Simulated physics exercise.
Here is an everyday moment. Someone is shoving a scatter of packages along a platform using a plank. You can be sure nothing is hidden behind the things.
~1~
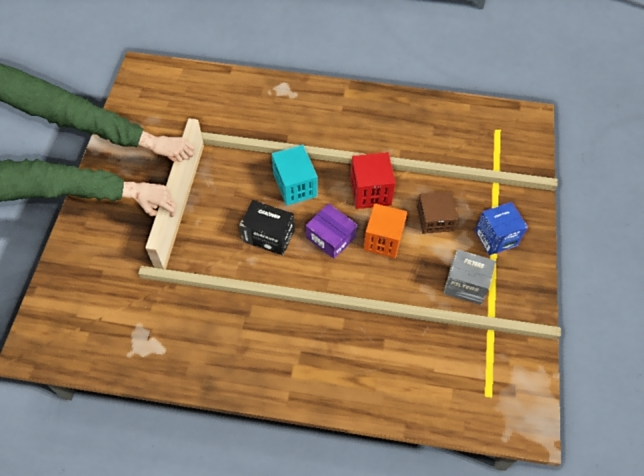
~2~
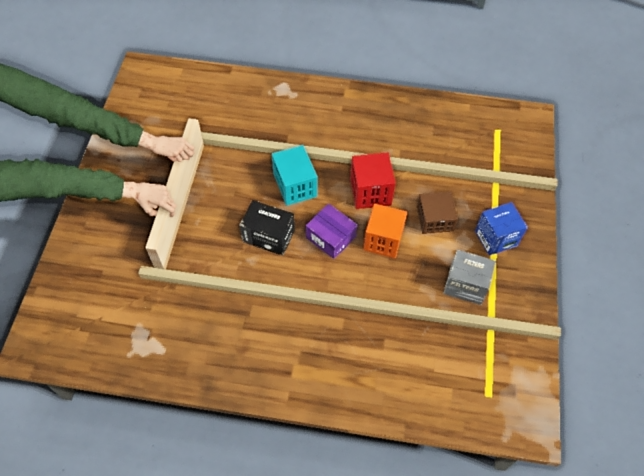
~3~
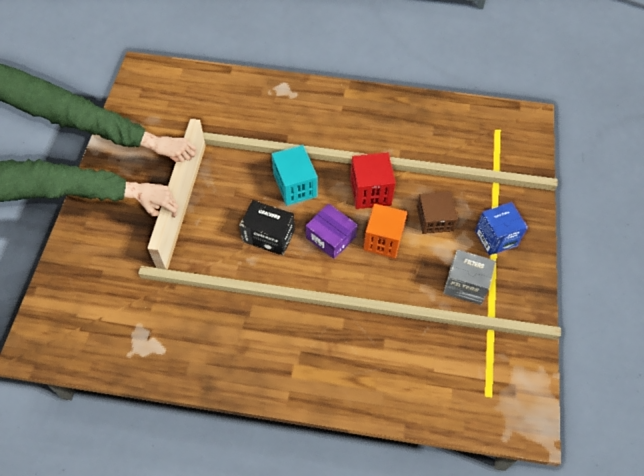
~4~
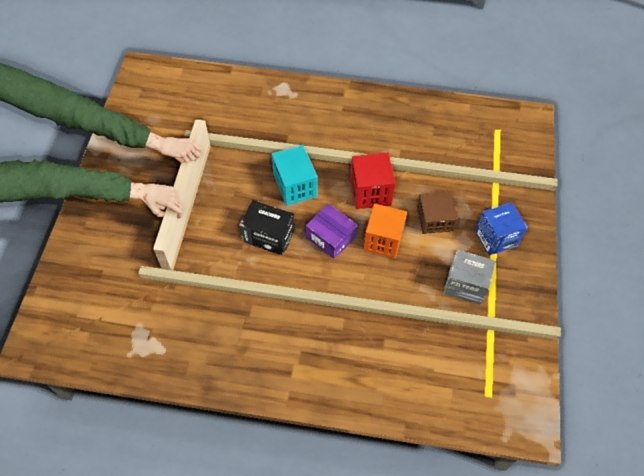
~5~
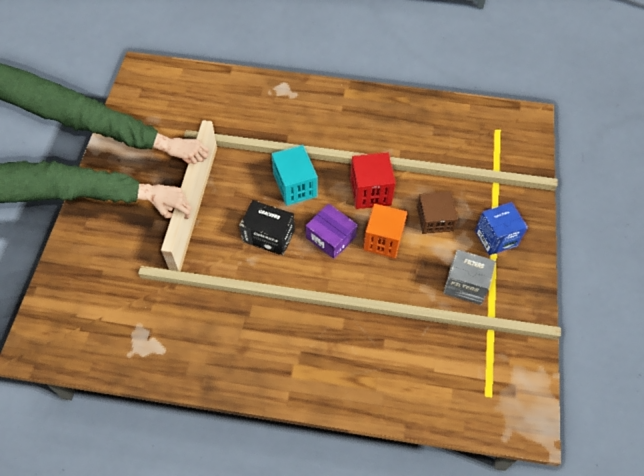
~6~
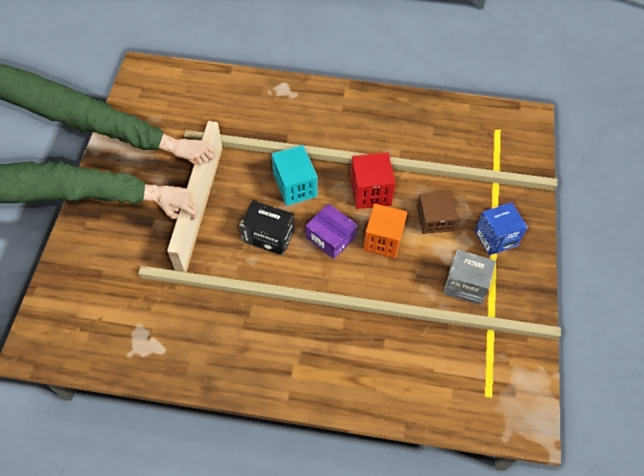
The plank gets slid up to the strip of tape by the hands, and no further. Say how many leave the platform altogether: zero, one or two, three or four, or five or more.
The tally of those that come down is above two and below five.
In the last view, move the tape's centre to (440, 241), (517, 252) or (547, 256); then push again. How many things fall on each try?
1, 5, 8.
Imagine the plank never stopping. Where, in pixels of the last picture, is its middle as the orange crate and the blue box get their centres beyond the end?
Middle: Roughly (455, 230); roughly (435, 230).
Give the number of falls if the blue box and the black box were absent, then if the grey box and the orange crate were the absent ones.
The count is 1 in one try and 3 in the other, in that order.
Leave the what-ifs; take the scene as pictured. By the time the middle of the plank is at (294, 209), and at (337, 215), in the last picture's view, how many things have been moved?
Tally at point one: 4; at point two: 6.
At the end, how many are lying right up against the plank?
It adds up to 3.
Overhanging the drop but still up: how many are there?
The total here is 1.
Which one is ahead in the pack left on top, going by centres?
It's the red crate that ends nearest.
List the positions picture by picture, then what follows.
The first picture shows blue box (500, 229); grey box (469, 278); brown crate (437, 213); plank (177, 193); tape (494, 248).
The second picture shows grey box (469, 278); turquoise crate (295, 175).
The third picture shows brown crate (437, 213); purple parcel (331, 231).
The fourth picture shows blue box (500, 229); plank (184, 194).
The fifth picture shows grey box (469, 278); red crate (372, 181).
The sixth picture shows blue box (500, 229); grey box (469, 278); brown crate (437, 213); plank (197, 195); tape (494, 248).
Soon after, none off yet; blue box at rest near (500, 229); grey box at rest near (469, 278); brown crate displaced a little near (444, 212).
In the end, the number that fall off is three or four; gone, purple parcel, orange crate, brown crate and blue box.
